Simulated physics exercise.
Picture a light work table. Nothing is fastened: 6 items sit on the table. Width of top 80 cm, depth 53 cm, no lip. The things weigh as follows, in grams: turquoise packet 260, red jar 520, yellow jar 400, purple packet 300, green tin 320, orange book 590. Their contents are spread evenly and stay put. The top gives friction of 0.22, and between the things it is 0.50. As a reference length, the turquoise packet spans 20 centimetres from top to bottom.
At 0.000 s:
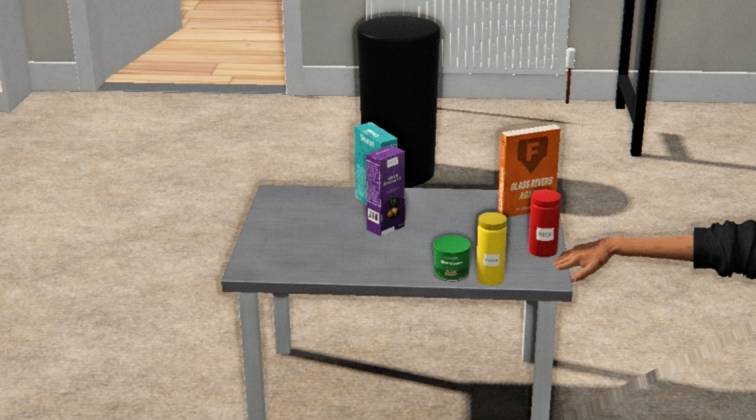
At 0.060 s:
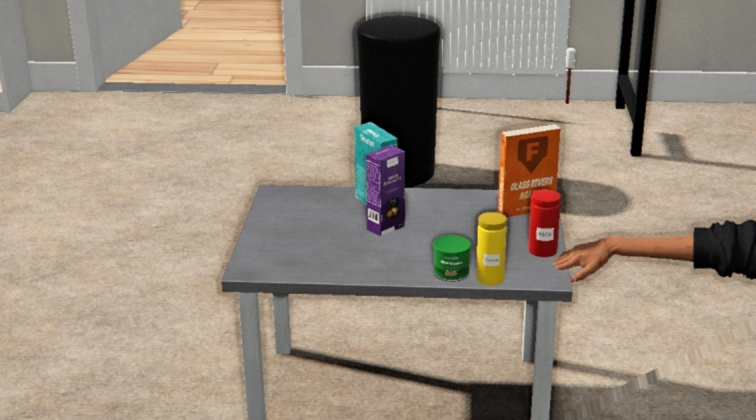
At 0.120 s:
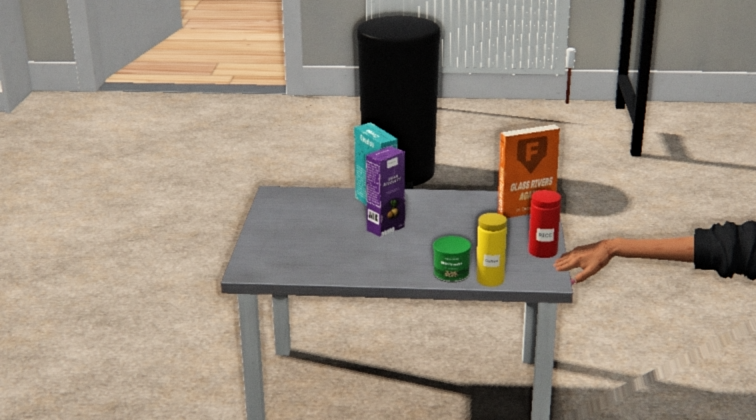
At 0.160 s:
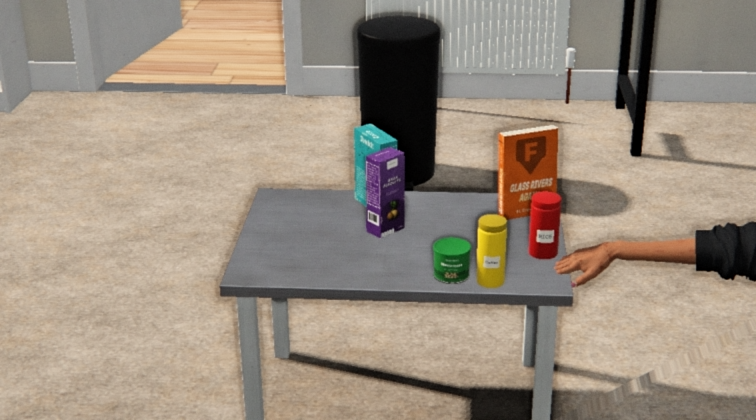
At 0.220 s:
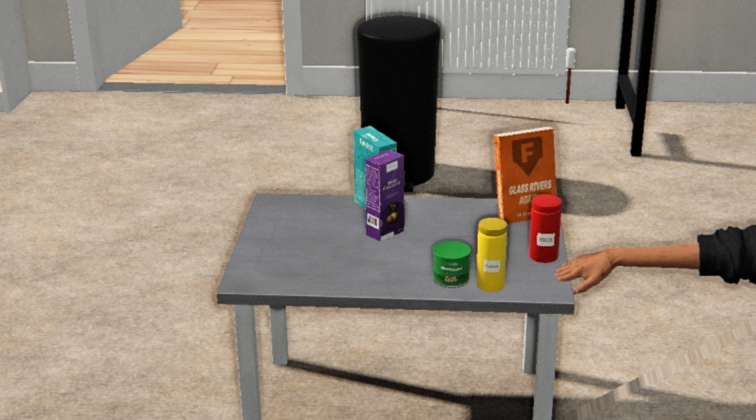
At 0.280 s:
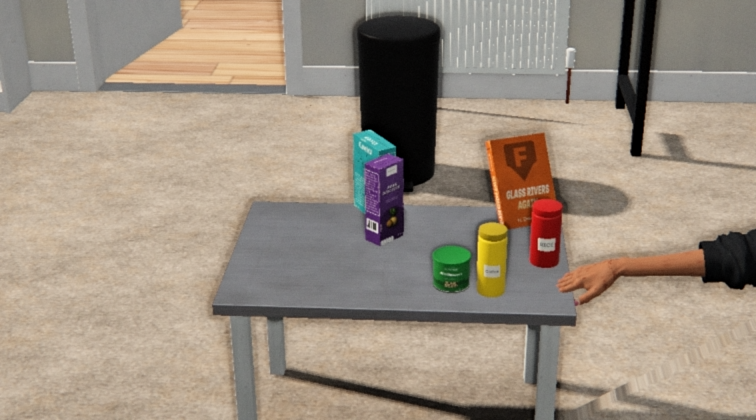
A hand at the table's right edge drew the grey table slowly toward the viewer, carrying the boxes, jars and green tin along, and the orange book at the back began leaning to the left.
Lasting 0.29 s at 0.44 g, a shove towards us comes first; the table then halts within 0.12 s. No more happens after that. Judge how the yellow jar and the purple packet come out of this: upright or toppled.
The yellow jar comes out upright, the purple packet comes out upright.
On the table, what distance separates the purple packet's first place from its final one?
Net distance near 1 cm.
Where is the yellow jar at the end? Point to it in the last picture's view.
About (494, 304).
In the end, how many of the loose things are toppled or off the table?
That gives 1.
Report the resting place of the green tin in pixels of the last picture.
I'd put it at around (450, 314).
Around 0.38 s, table 21 cm from its start; orange book now off the table; purple packet shifted 10 cm near (383, 210); yellow jar shifted 10 cm near (492, 273).
Around 0.58 s, table 25 cm from its start; purple packet shifted 3 cm near (381, 232); yellow jar shifted 3 cm near (493, 298); turquoise packet shifted 5 cm.
Around 0.68 s, table 25 cm from its start; turquoise packet shifted 3 cm.
Finally (1.1 s), off the table and tipped over, orange book; the other 5 still in place (within 5 cm). In the last view, yellow jar near (494, 304), purple packet near (381, 237).
